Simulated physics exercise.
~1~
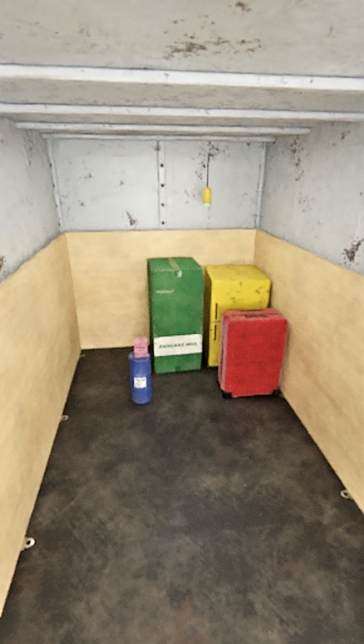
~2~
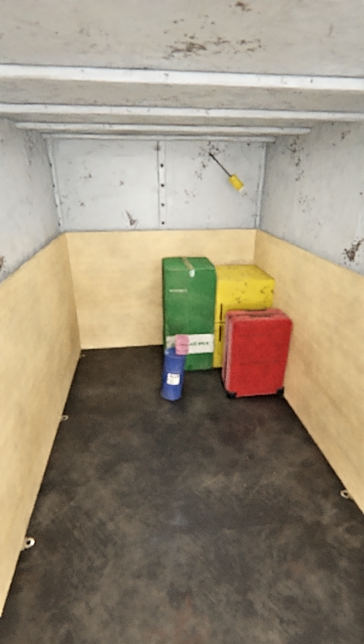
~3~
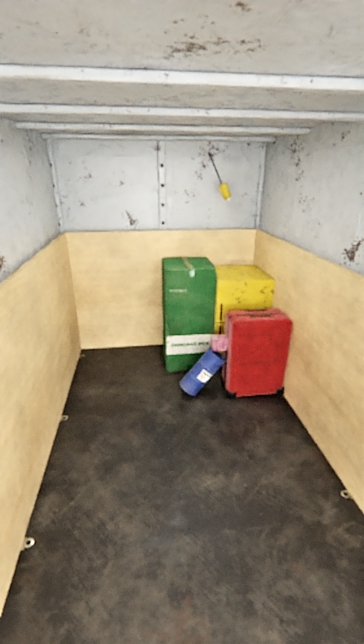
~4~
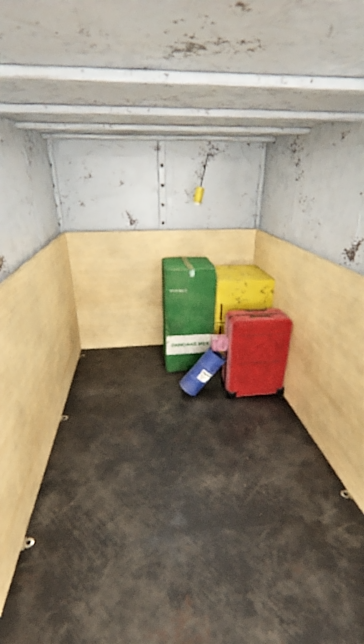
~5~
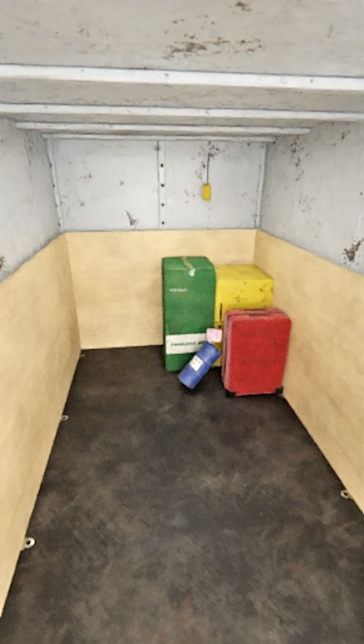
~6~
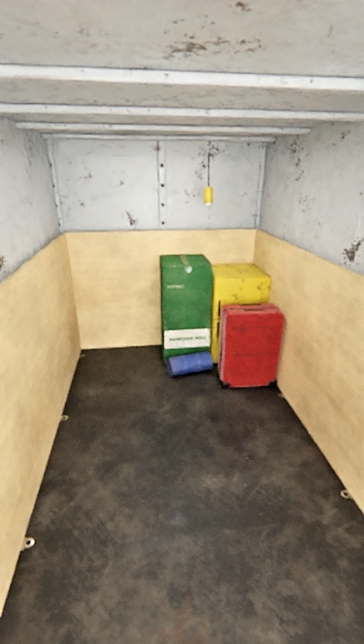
The clip shows a van's load space as a lamp swings and a green box, blue canister and pink box shift right, the canister leaning towards a red case beside a yellow appliance. Finally the canister lies on its side and the pink box is out of sight.
